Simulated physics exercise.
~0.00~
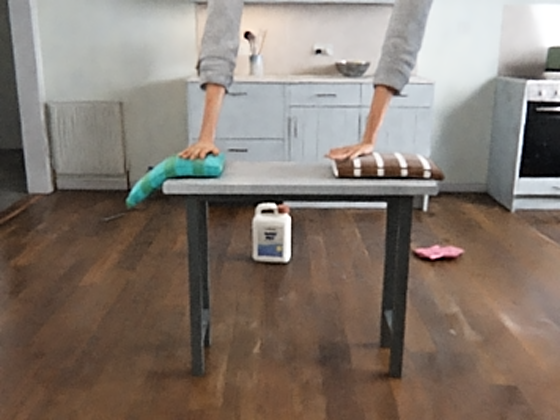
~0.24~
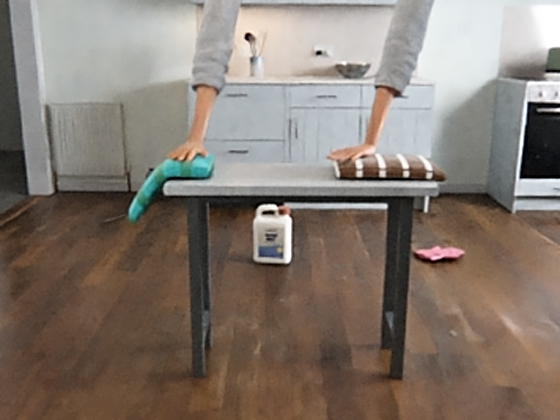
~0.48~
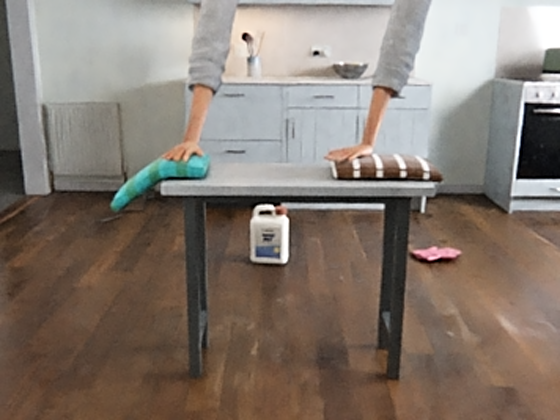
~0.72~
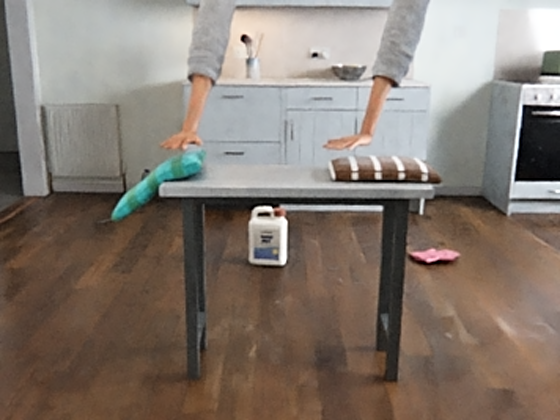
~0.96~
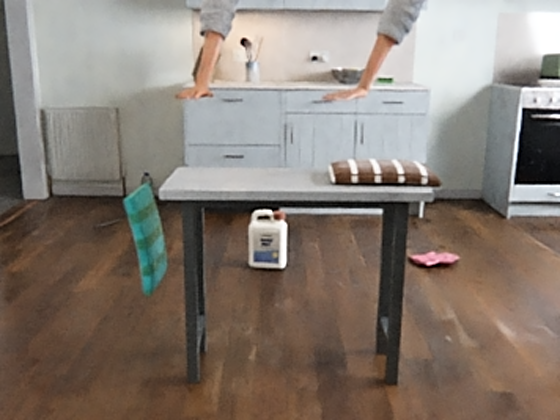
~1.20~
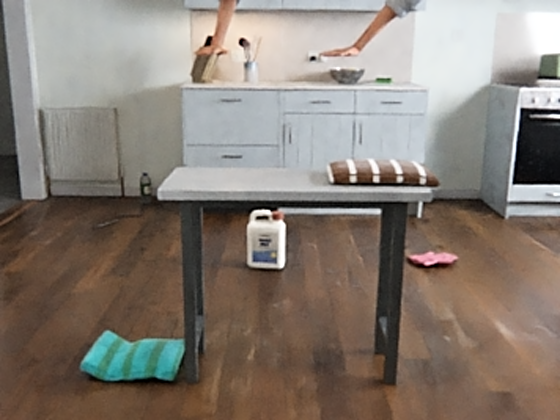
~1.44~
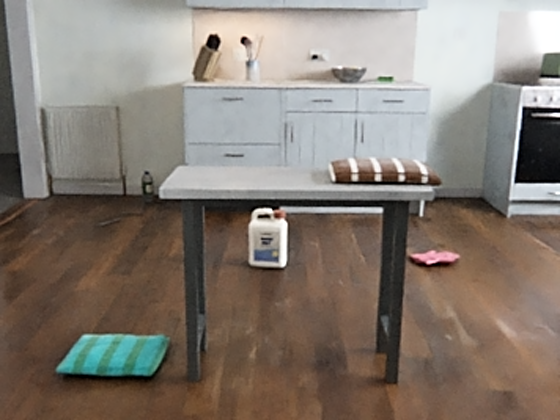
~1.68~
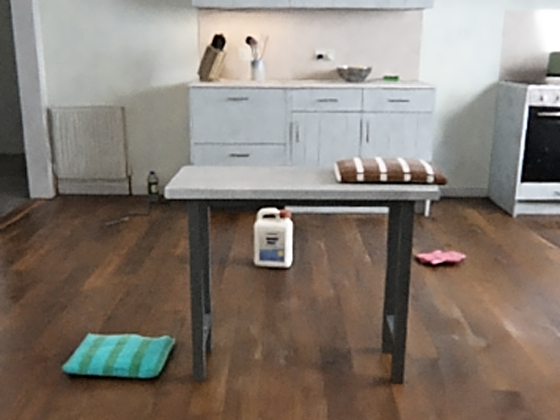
Turquoise folded blanket slipping off the left end of a low table as two hands lift away, landing on the floor.
